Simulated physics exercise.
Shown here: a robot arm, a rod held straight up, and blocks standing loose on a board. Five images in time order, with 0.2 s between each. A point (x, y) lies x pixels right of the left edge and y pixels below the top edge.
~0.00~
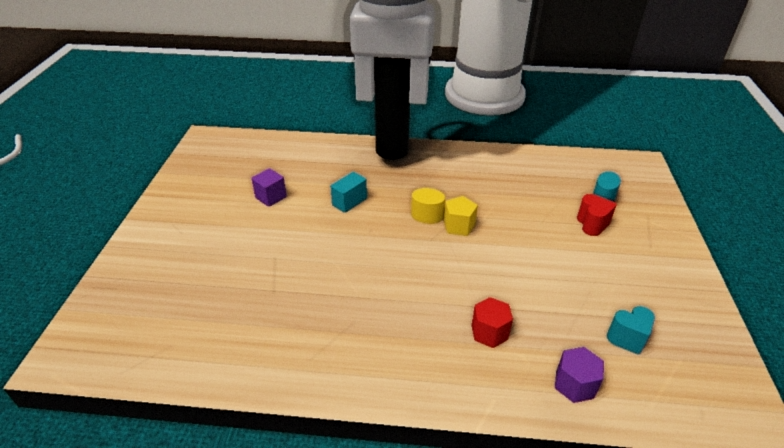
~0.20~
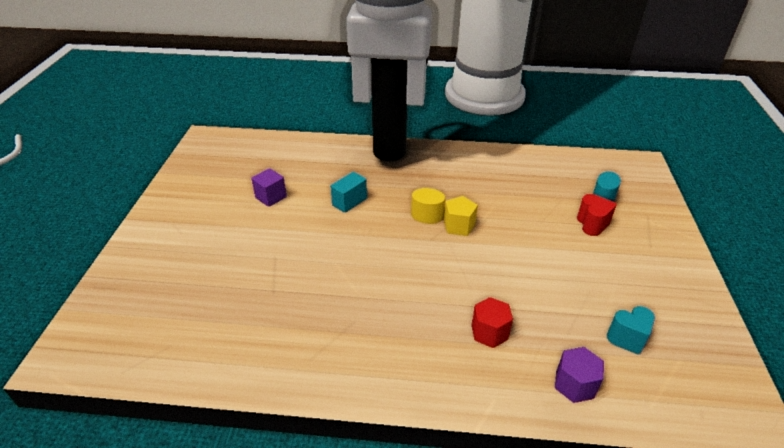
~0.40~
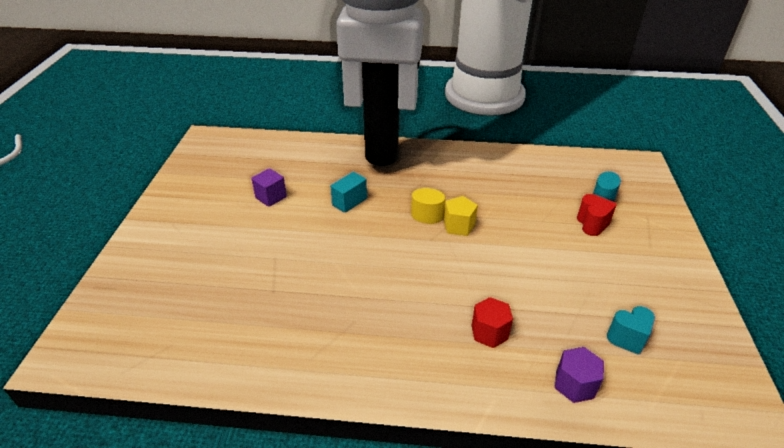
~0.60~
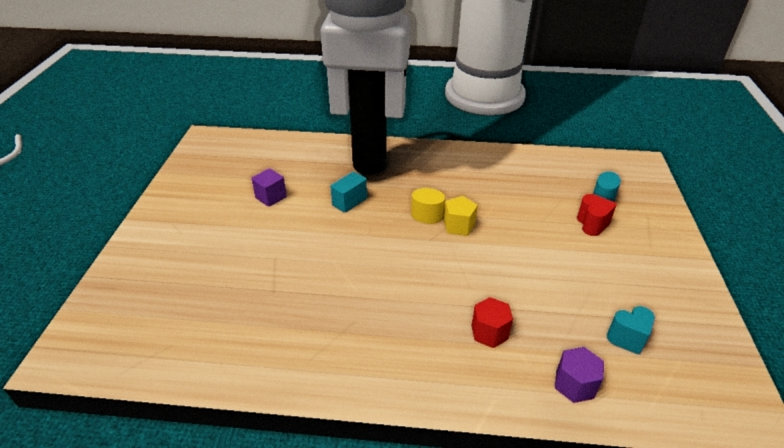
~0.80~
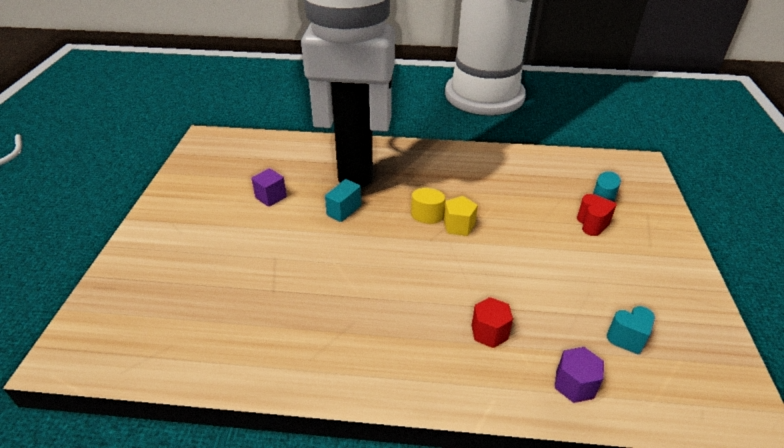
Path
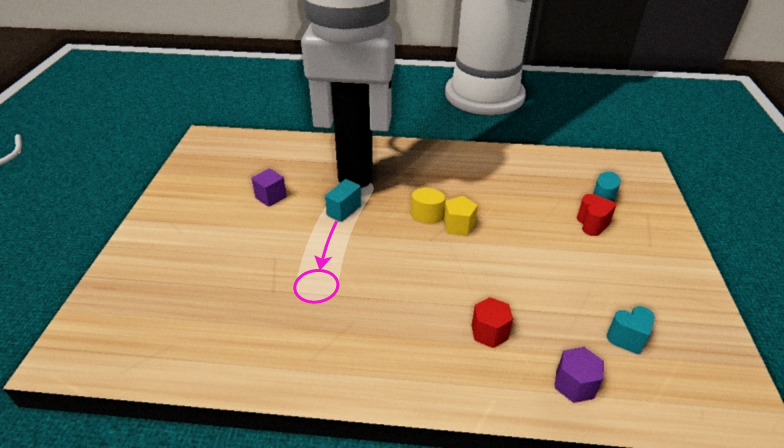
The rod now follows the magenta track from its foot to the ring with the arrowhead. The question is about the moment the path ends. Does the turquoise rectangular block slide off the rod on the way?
My answer is no.
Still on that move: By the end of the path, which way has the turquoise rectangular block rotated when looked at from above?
Its rotation is counterclockwise.
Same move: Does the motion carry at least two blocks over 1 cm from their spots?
Short answer: No.
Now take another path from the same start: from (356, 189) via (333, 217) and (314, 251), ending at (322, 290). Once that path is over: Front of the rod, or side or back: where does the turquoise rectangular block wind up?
It sits in front of the rod.
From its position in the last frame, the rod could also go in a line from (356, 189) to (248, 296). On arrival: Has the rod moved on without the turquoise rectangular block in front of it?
Yes, I think so.
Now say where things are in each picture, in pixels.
Tip of the rod at (392, 151), middles of tops, purple four-sided block at (267, 177), turquoise rectangular block at (349, 182), in the first picture.
Rod at (389, 152), nothing pushed, in the second picture.
Rod at (382, 157), nothing pushed, in the third picture.
Rod at (370, 165), nothing pushed, in the fourth picture.
Rod at (356, 178), purple four-sided block at (267, 177), turquoise rectangular block at (343, 190), in the fifth picture.
The line goes from (356, 189) via (332, 232), ending at (316, 286).
What follows on the original path. One third of the way, rod at (338, 206); turquoise rectangular block at (330, 221), turned 20° anticlockwise.
Two thirds of the way, rod at (325, 238); turquoise rectangular block at (323, 255), turned 45° anticlockwise.
At the end, rod at (315, 275); purple four-sided block unmoved; turquoise rectangular block at (316, 297), turned 50° anticlockwise.
